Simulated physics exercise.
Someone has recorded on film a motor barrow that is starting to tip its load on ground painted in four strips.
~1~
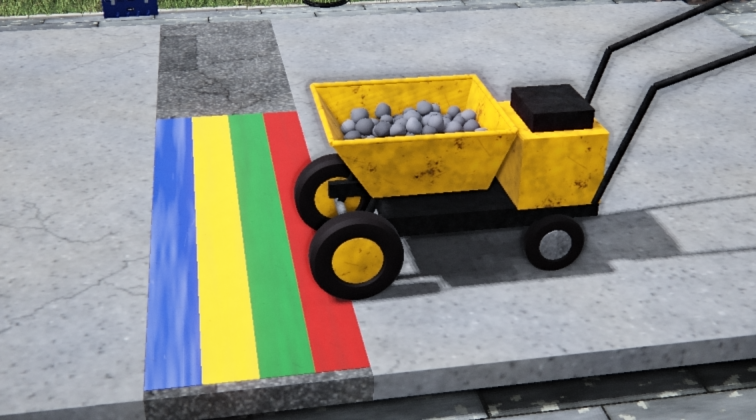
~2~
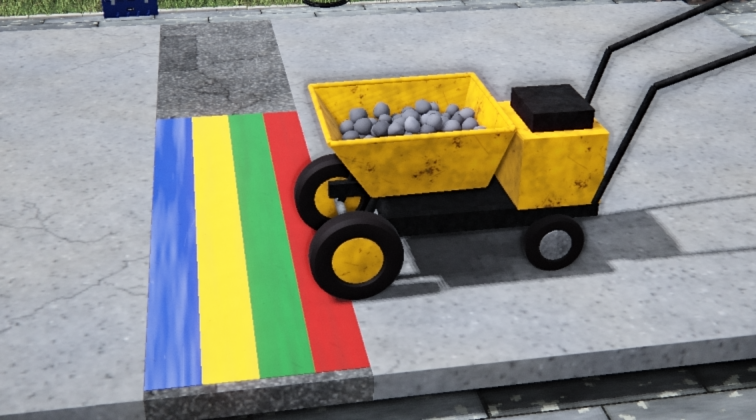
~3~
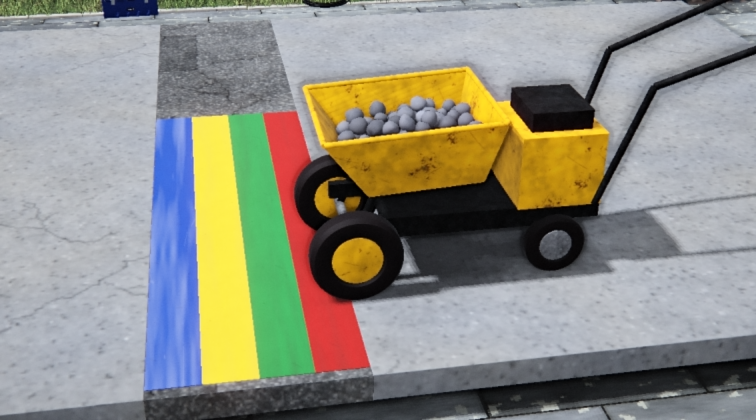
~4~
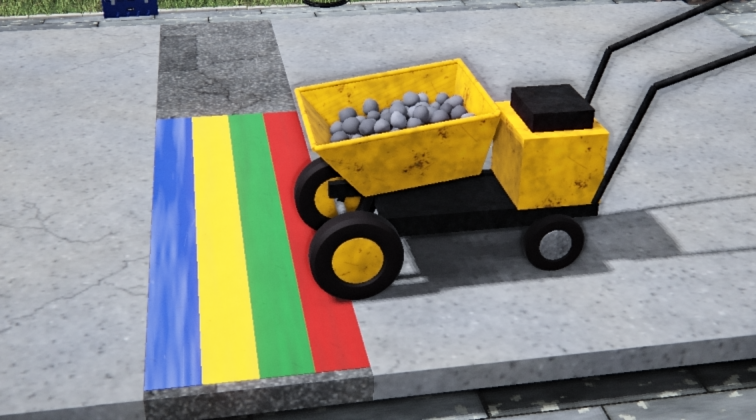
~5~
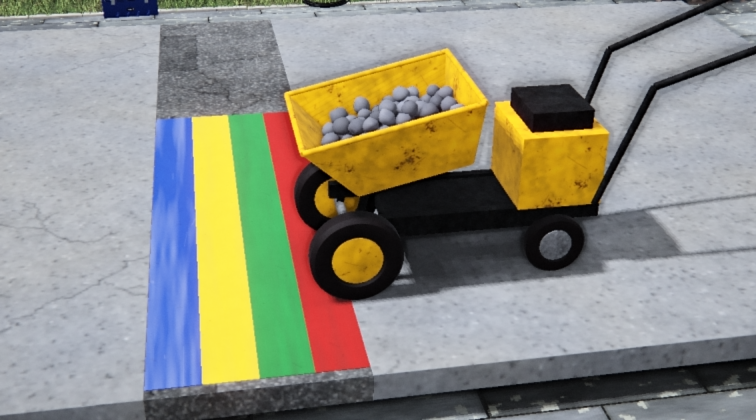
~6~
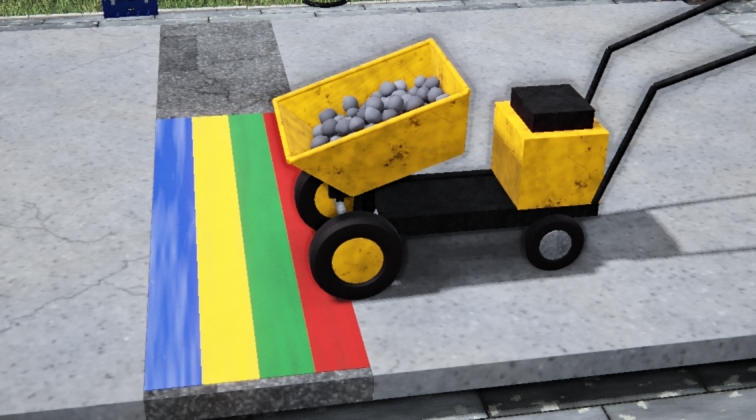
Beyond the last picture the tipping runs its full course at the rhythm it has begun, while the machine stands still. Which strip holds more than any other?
The blue strip.
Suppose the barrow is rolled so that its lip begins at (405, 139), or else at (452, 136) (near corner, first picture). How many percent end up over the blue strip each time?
Result: Try 1 = 10 %, try 2 = 0 %.
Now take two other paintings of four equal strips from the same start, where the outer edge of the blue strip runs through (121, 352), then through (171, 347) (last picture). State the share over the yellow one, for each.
Shares: 40 %; then 10 %.
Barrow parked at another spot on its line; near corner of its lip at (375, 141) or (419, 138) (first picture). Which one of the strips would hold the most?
Well, from the first place it would be the yellow strip, and from the second the green one.
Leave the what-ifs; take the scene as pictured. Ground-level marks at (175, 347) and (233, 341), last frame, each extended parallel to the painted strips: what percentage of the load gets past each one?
First 30 in a hundred, second 80 in a hundred.
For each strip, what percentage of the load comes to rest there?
Percentages: Red 0, green 0, yellow 30, blue 40.
Shortly afterwards, skip tipped steeply; the whole lot in the skip.
Next, skip tipped right over; the bulk in the skip; a little over the yellow strip; a little over the blue strip; only a few falling.
Some moments later, skip tipped right over; near a quarter in the skip; near a quarter over the yellow strip; near a third over the blue strip; a little off the paint.
In the end, skip tipped right over; a little in the skip; none at all over the red strip; none at all over the green strip; near a quarter over the yellow strip; near a third over the blue strip; near a quarter off the paint.
